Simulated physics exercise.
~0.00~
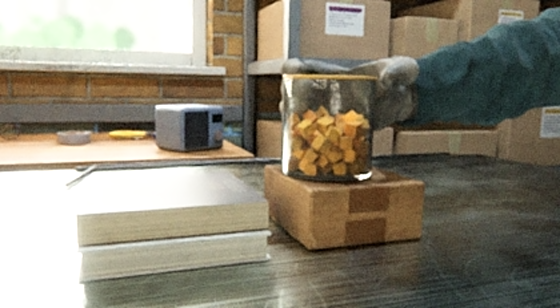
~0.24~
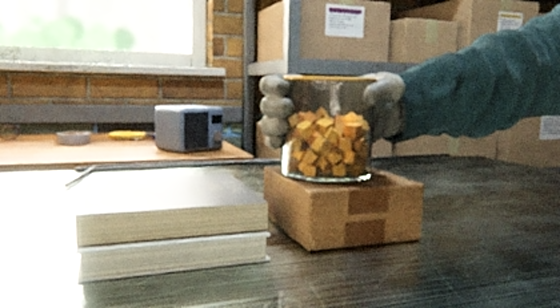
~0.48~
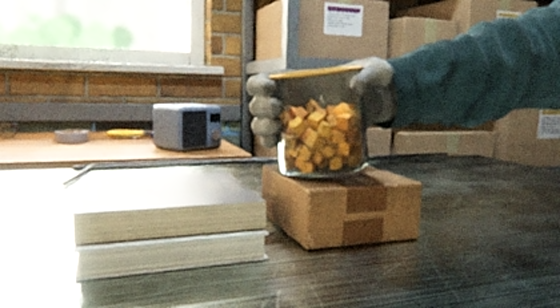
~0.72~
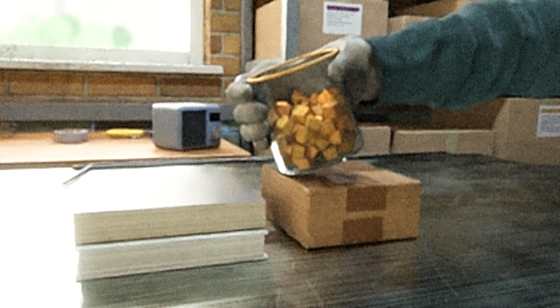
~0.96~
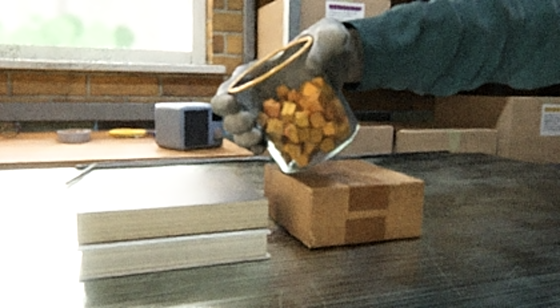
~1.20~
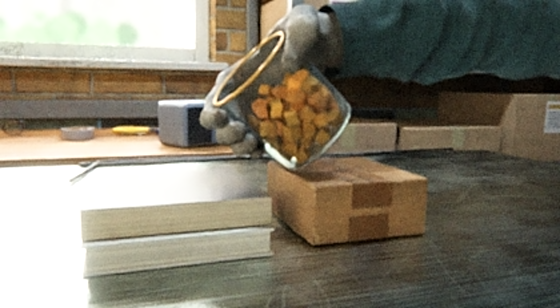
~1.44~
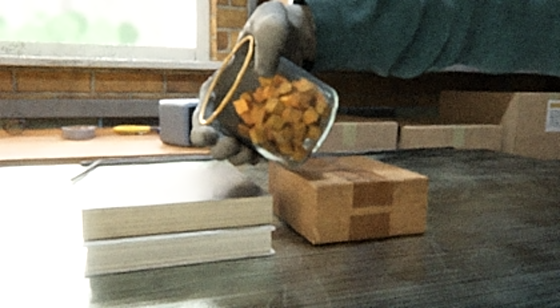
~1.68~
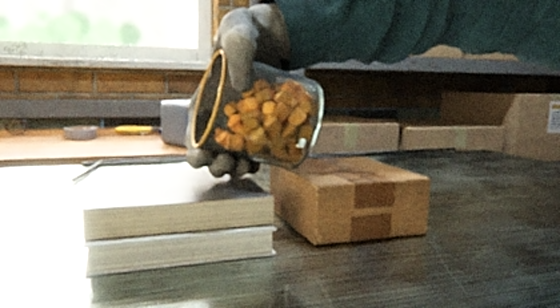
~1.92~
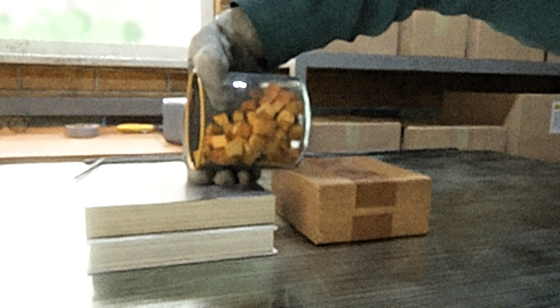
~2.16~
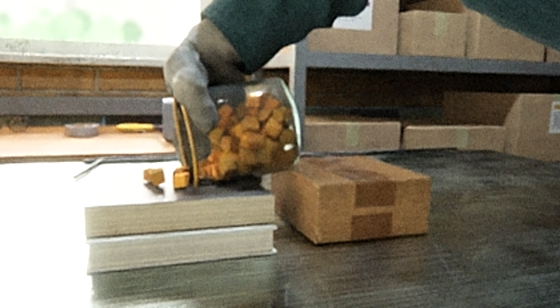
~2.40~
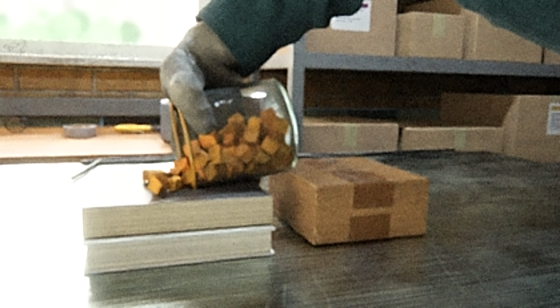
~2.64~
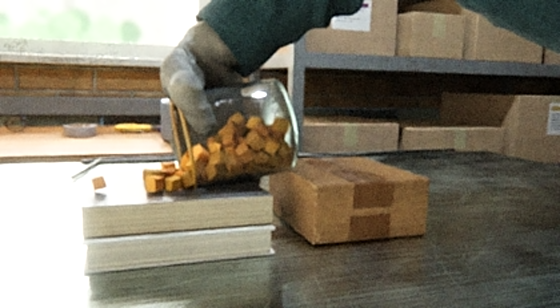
The video shows a gloved hand lifting an open glass of orange-brown cubes from a cardboard box and tipping it leftward onto a neighbouring pile of books, where it rests on its side with a few cubes spilled out and most still inside.
